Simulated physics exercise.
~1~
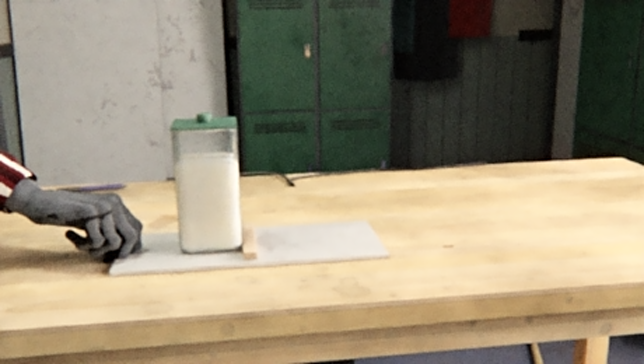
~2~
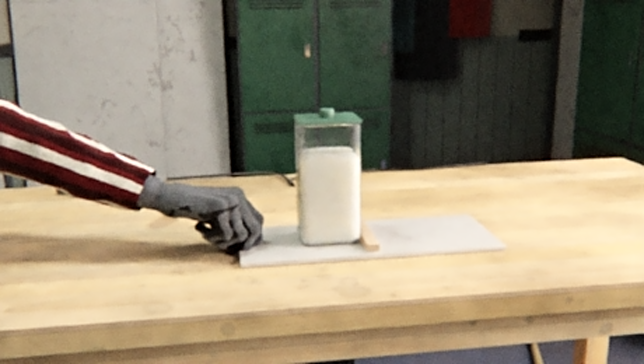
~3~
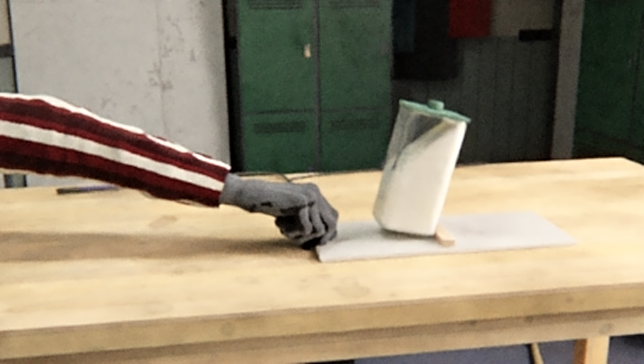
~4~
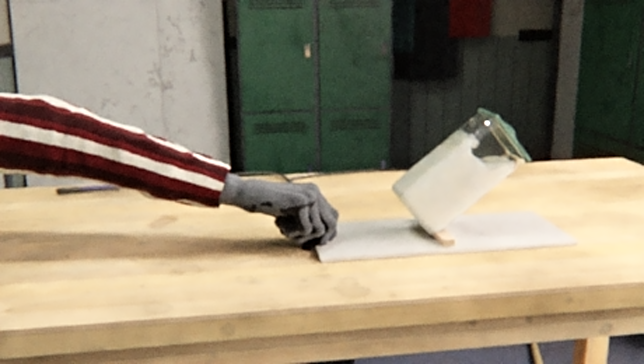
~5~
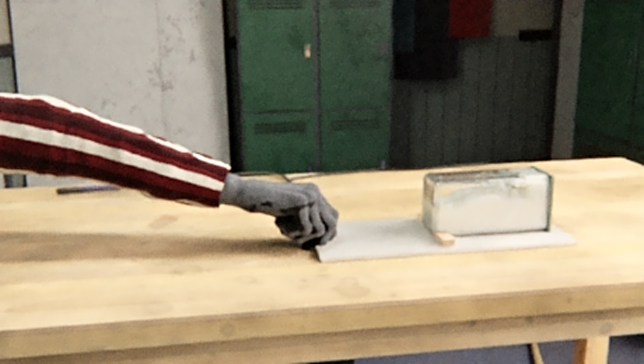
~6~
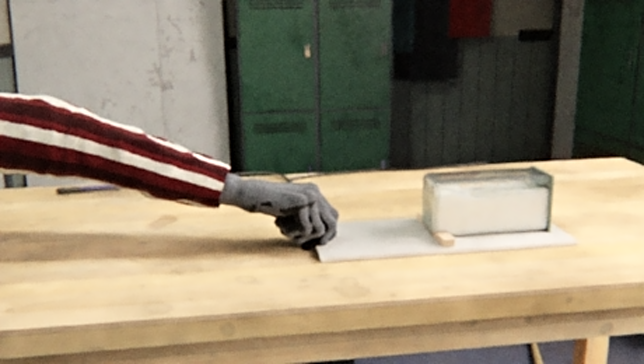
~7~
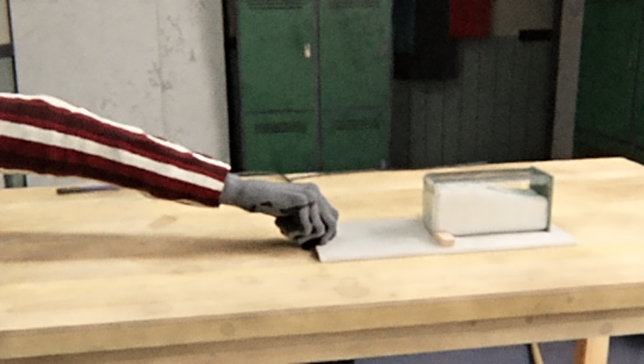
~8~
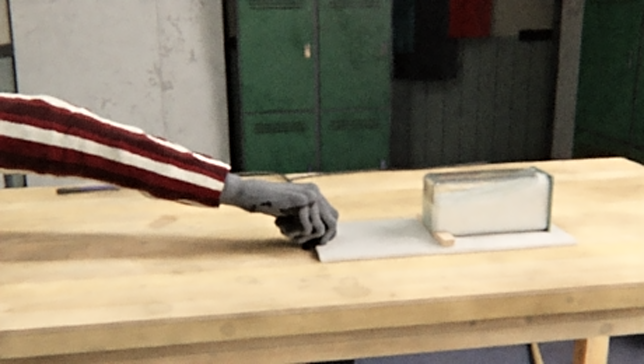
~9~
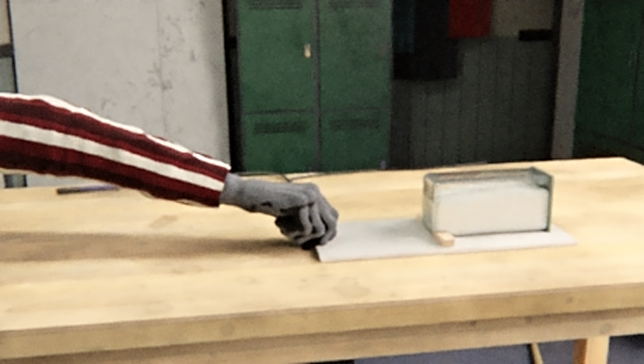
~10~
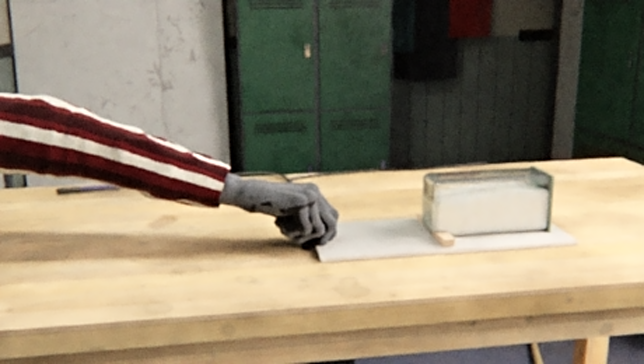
A clear, square-sided flask with a green cap, mostly full of white milk, stands on a pale grey board atop a light wooden table, seen from the front by a still camera. Green lockers and a pale wall stand behind, and a small wooden batten lies on the board just right of the flask. From the left, a grey-gloved hand in a dark red and white striped sleeve slides the board rightward, then stops. The flask tips right over the batten, its milk surging, and topples. It ends lying on its side on the board as the milk sloshes and settles, the hand still at the board's edge.
